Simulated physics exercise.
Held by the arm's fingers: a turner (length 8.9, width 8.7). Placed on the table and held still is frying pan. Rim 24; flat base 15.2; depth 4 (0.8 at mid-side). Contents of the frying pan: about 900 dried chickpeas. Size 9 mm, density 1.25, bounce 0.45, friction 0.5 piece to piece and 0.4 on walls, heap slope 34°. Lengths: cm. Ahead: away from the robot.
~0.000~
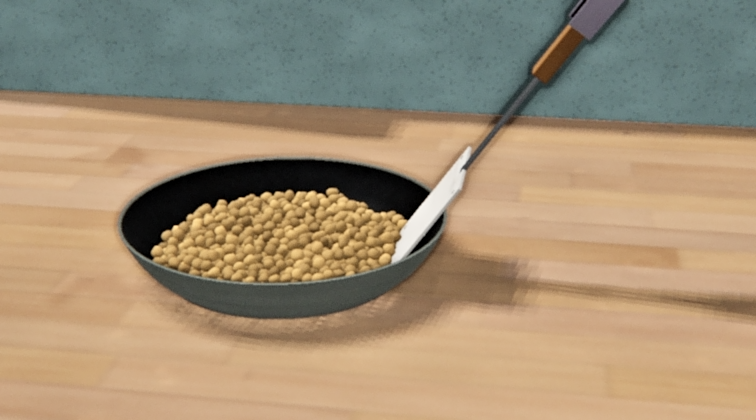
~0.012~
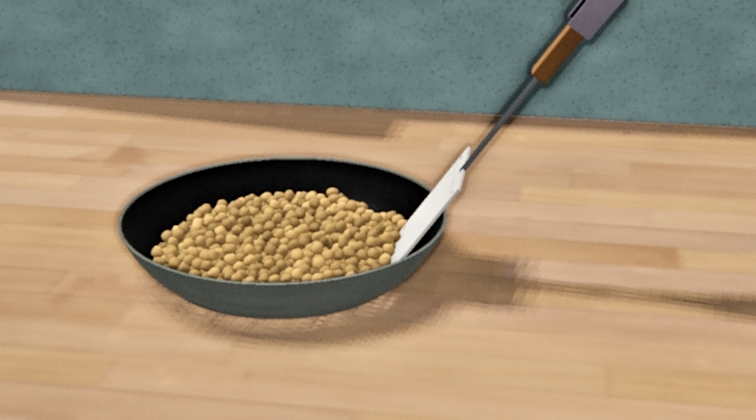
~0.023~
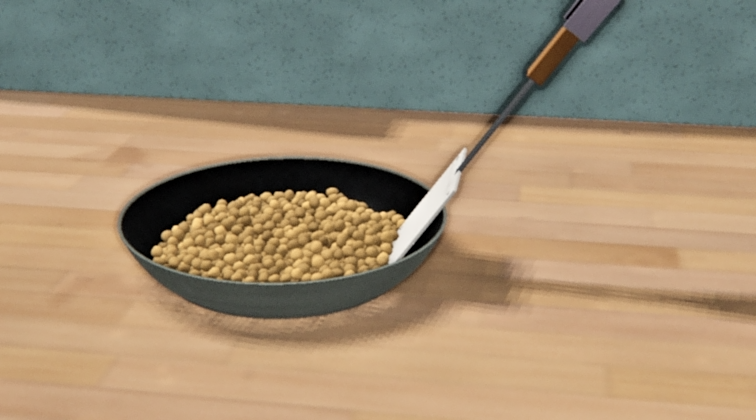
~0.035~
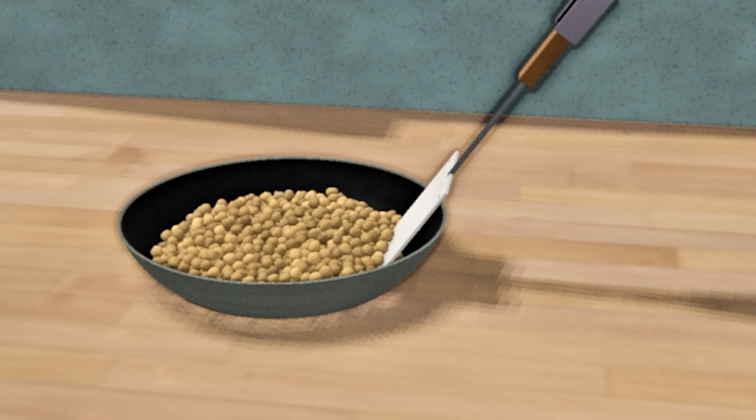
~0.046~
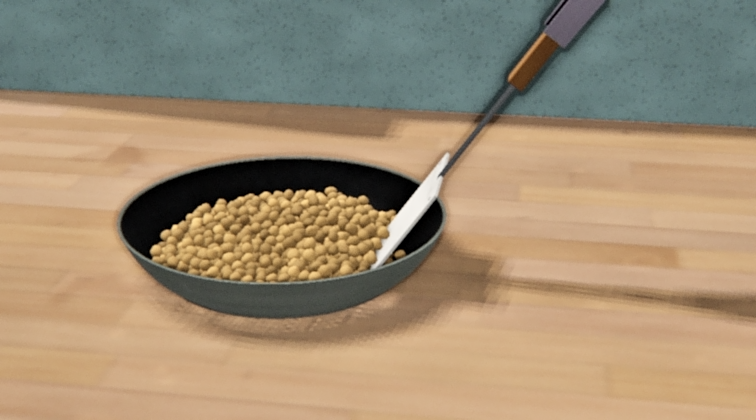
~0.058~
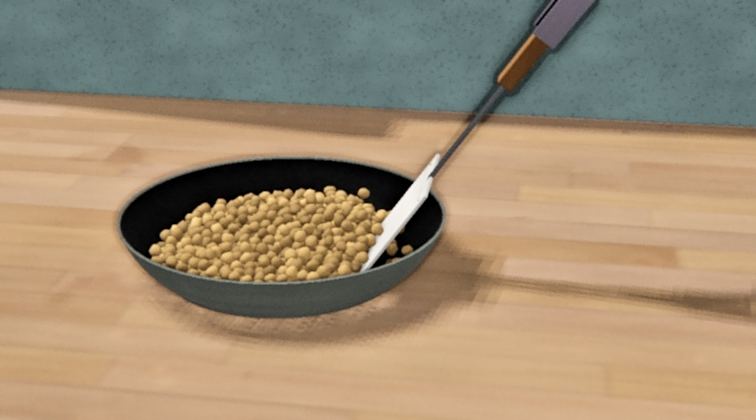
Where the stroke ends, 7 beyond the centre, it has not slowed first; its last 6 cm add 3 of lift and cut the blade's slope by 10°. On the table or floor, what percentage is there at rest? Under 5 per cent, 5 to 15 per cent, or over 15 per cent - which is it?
It is 5 to 15 per cent.
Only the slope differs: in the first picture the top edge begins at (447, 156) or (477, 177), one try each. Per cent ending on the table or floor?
Some 10 and 5 per cent.
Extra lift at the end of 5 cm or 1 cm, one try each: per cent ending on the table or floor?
I'd say close to 10 percent for the first and close to 5 percent for the second.
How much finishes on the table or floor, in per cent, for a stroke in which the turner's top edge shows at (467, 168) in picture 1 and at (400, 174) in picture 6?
30 %.
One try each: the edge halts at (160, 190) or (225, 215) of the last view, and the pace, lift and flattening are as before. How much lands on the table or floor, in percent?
First try about 30 percent, second about 0 percent.
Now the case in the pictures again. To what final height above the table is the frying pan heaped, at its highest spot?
Height at rest: Roughly 6.0 cm.
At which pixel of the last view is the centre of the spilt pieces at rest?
Resting centre: About (72, 246).
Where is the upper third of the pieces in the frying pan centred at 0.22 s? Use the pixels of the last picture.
The middle sits at approx. (209, 214).
By 0.14 s, sloping 55°, highest piece 4 above the table; 900 in the frying pan.
By 0.22 s, sloping 51°, highest piece 6 above the table; 900 in the frying pan.
By 0.46 s, sloping 45°, highest piece 6 above the table; 832 in the frying pan, 65 on the table or floor, 3 on the blade or in flight.
By 1.51 s, sloping 45°, highest piece 6 above the table; 830 in the frying pan, 70 on the table or floor.
Final count, 830 in the frying pan, 70 on the table or floor. That is 8 % on the table or floor.
